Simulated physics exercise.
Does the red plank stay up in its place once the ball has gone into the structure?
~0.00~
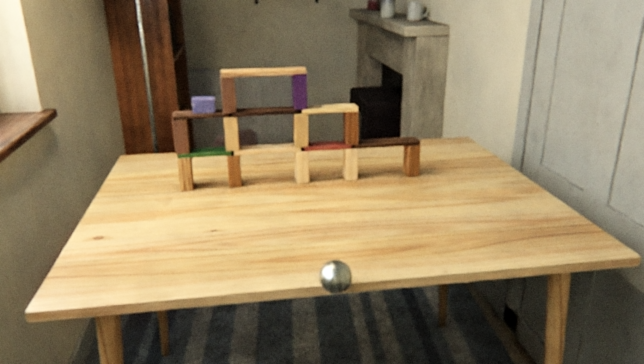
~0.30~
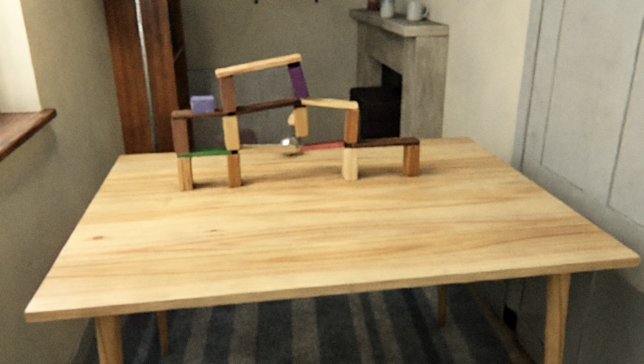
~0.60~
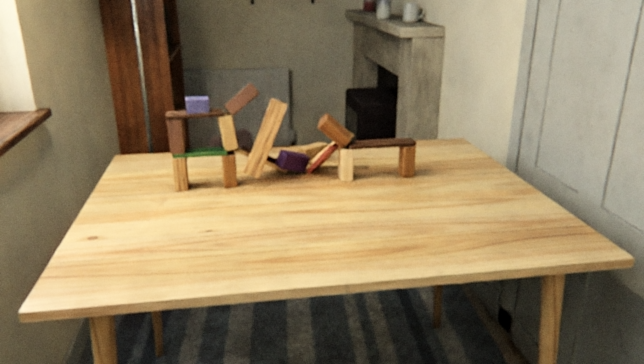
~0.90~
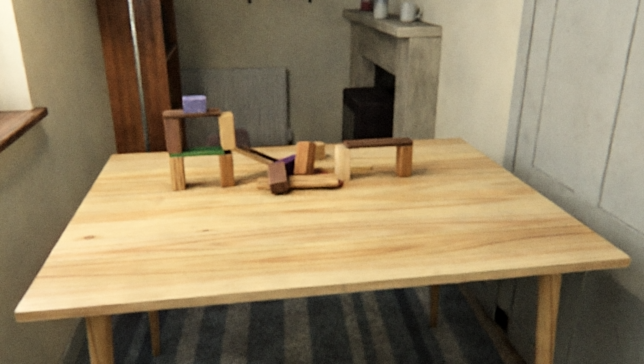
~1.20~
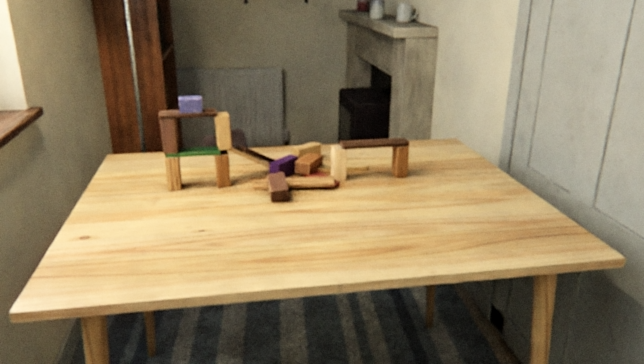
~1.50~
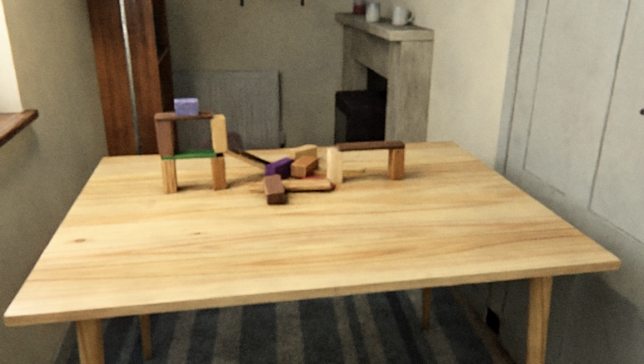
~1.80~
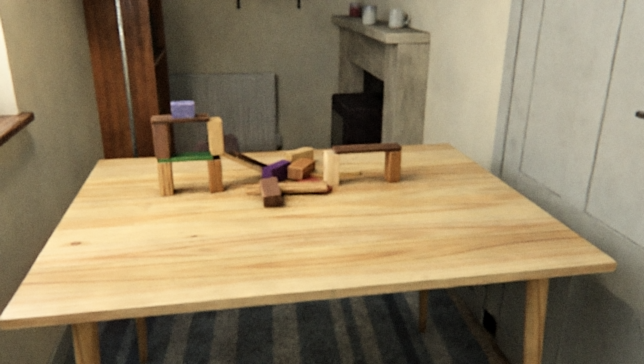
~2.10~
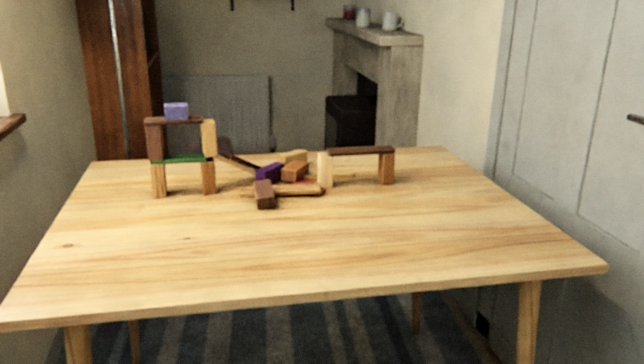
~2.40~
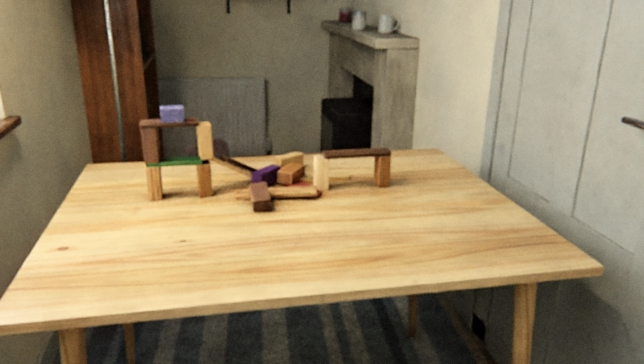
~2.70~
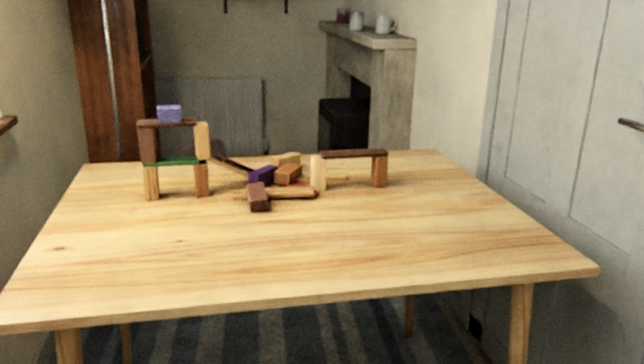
No, the red plank drops when the middle of the structure collapses, and it ends up down among the fallen pieces.
